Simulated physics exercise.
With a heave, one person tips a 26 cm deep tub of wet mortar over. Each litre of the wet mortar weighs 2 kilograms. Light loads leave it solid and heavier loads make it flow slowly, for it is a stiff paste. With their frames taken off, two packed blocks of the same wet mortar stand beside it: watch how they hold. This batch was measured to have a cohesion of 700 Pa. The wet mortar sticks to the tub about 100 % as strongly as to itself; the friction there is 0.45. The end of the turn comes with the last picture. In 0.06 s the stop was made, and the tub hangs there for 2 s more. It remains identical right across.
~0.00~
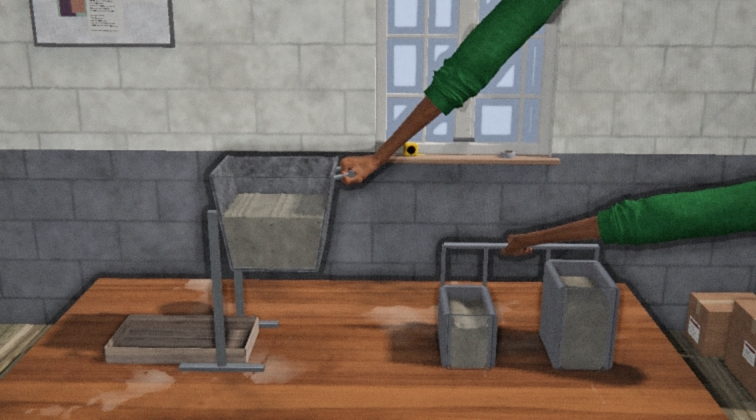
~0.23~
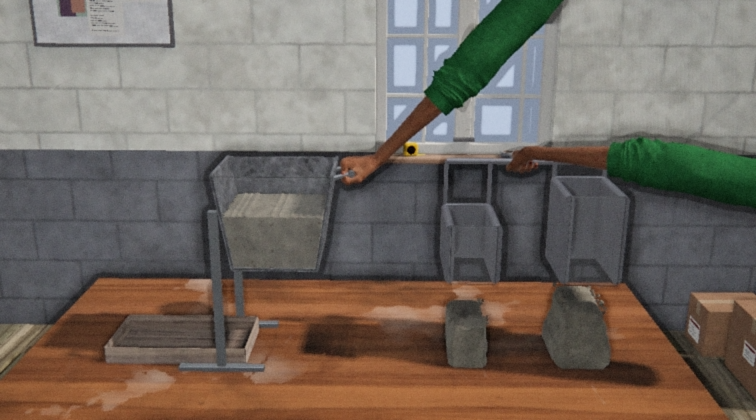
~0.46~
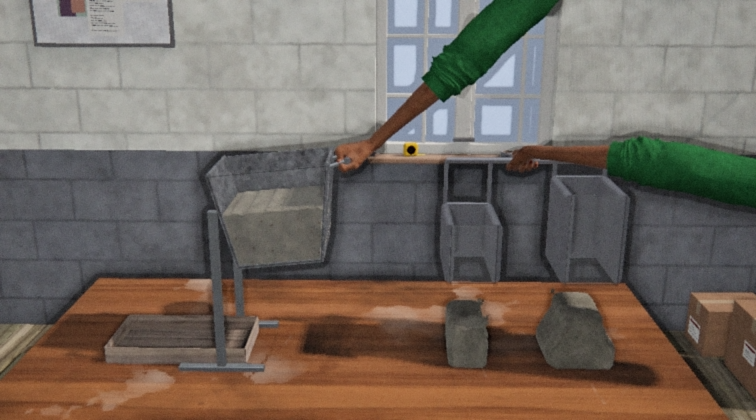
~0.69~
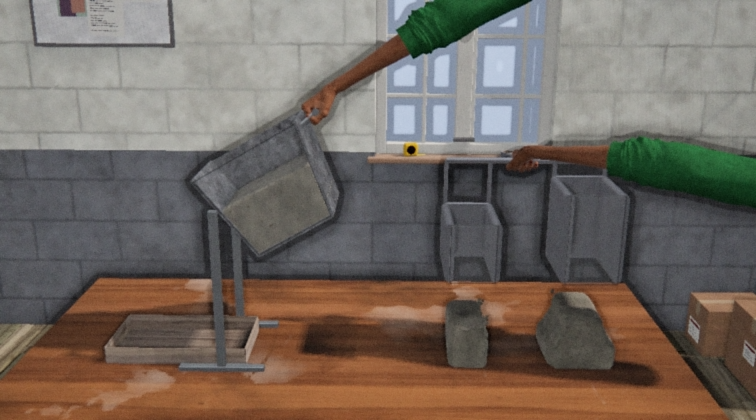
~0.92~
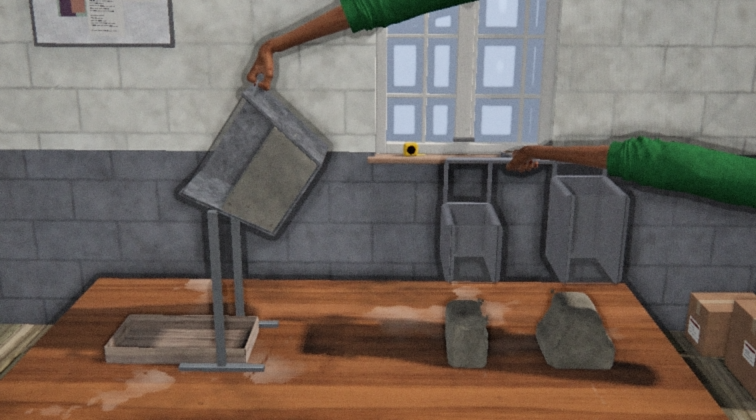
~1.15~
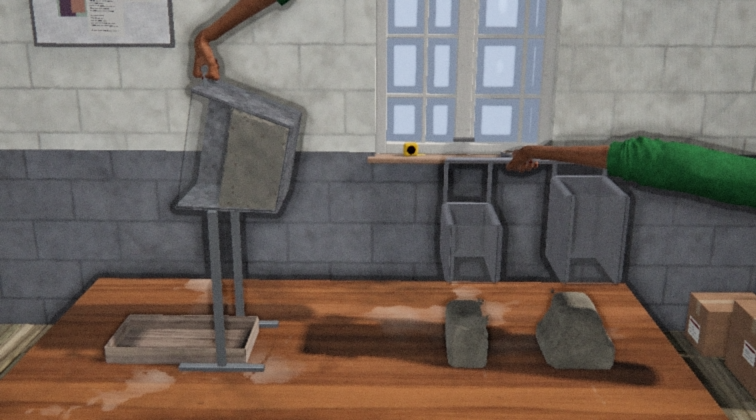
On a wooden table, a green-sleeved hand lifted two open boxes off two grey blocks, the right one slumping a little, while another hand turned a tub of grey mortar leftward onto its side.
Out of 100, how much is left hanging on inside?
Around 100 out of 100.
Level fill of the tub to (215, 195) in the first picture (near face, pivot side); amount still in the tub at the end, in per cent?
In that case some 70 per cent.
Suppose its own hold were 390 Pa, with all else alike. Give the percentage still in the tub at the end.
I'd guess around 75 in a hundred.
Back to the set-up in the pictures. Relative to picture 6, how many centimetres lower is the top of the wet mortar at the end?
About 9 cm.
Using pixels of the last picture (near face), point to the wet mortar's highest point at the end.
About (201, 145).
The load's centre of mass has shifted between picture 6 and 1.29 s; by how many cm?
2 cm.
After 1.29 s, the tub is at 79 degrees and holds 100 %.
After 1.46 s, the tub is at 79 degrees and holds 100 %.
After 1.63 s, the tub is at 79 degrees and holds 100 %.
After 1.80 s, the tub is at 79 degrees and holds 100 %.
After 3.15 s, at the end, the tub is at 79 degrees and holds 100 %.
